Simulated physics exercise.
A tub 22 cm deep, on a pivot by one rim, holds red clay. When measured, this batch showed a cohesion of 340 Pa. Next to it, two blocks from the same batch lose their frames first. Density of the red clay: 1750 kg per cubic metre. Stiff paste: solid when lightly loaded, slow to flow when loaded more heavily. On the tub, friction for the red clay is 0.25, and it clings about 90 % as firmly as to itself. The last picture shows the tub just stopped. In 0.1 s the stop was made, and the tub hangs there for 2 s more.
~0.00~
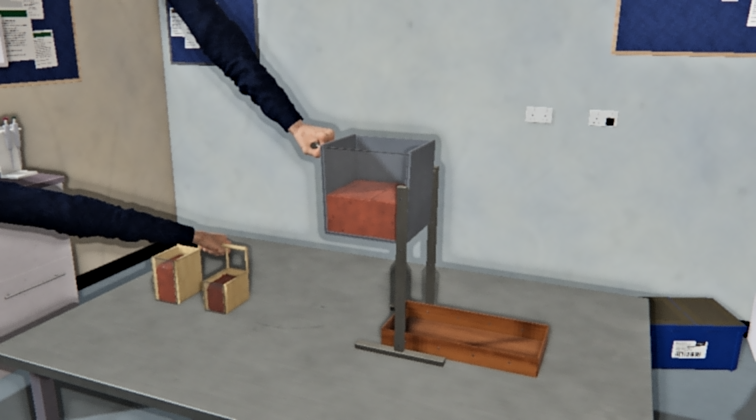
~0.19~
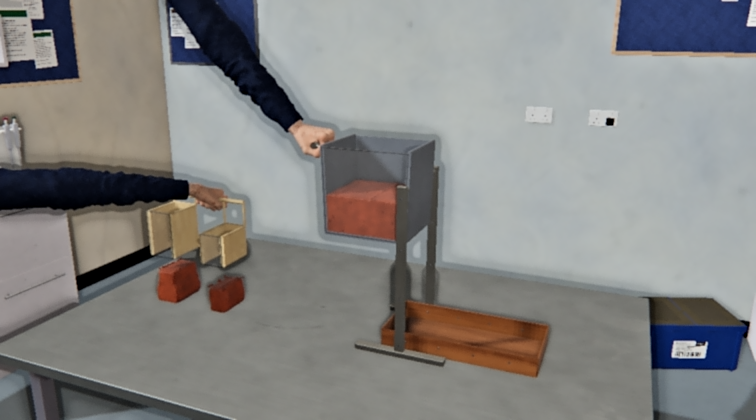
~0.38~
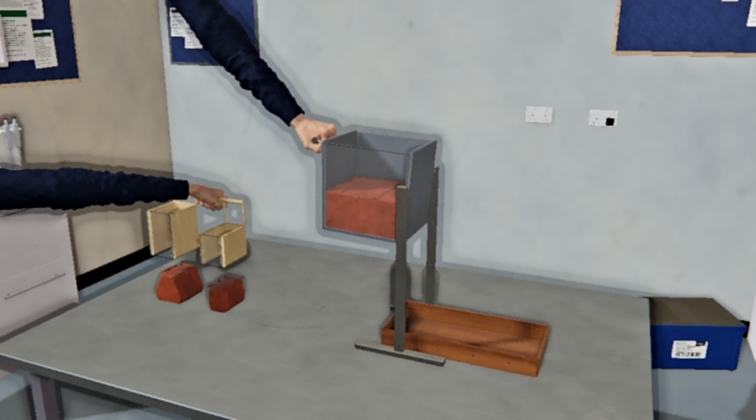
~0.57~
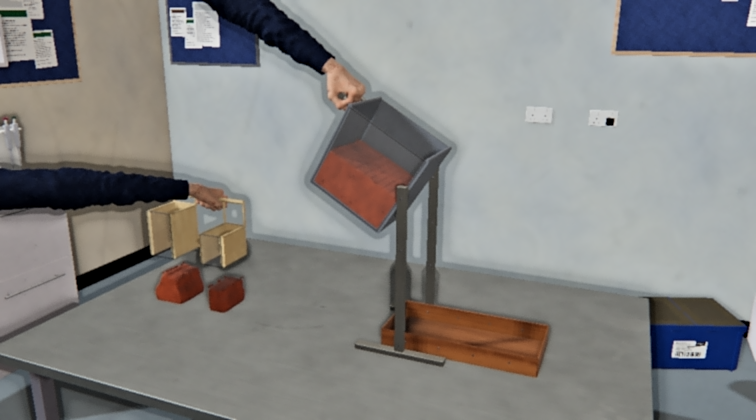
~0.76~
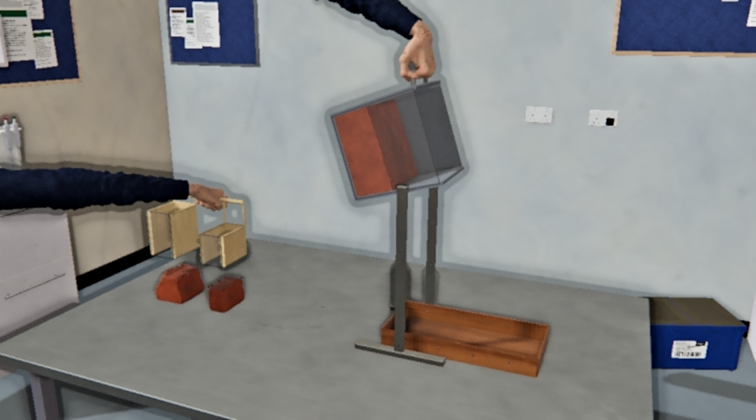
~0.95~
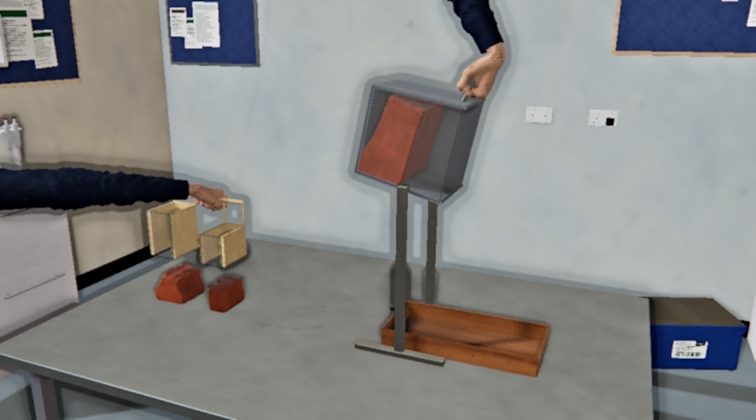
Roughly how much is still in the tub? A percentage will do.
I would say about 49 percent.
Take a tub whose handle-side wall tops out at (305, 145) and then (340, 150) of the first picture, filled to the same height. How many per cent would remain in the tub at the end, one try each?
Some 40 % and some 65 %, in that order.
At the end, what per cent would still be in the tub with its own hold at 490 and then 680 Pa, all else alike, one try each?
About 55 % first, about 50 % second.
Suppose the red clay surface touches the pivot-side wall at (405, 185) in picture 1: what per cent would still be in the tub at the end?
That gives some 40 %.
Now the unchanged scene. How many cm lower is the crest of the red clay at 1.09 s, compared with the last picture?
Roughly 11 cm.
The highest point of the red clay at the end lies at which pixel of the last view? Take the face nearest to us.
(385, 155).
After 1.09 s, the tub is at 102 degrees and holds 96 %.
After 1.26 s, the tub is at 102 degrees and holds 56 %.
After 1.43 s, the tub is at 102 degrees and holds 50 %.
After 1.60 s, the tub is at 102 degrees and holds 49 %.
After 2.95 s, at the end, the tub is at 102 degrees and holds 49 %.
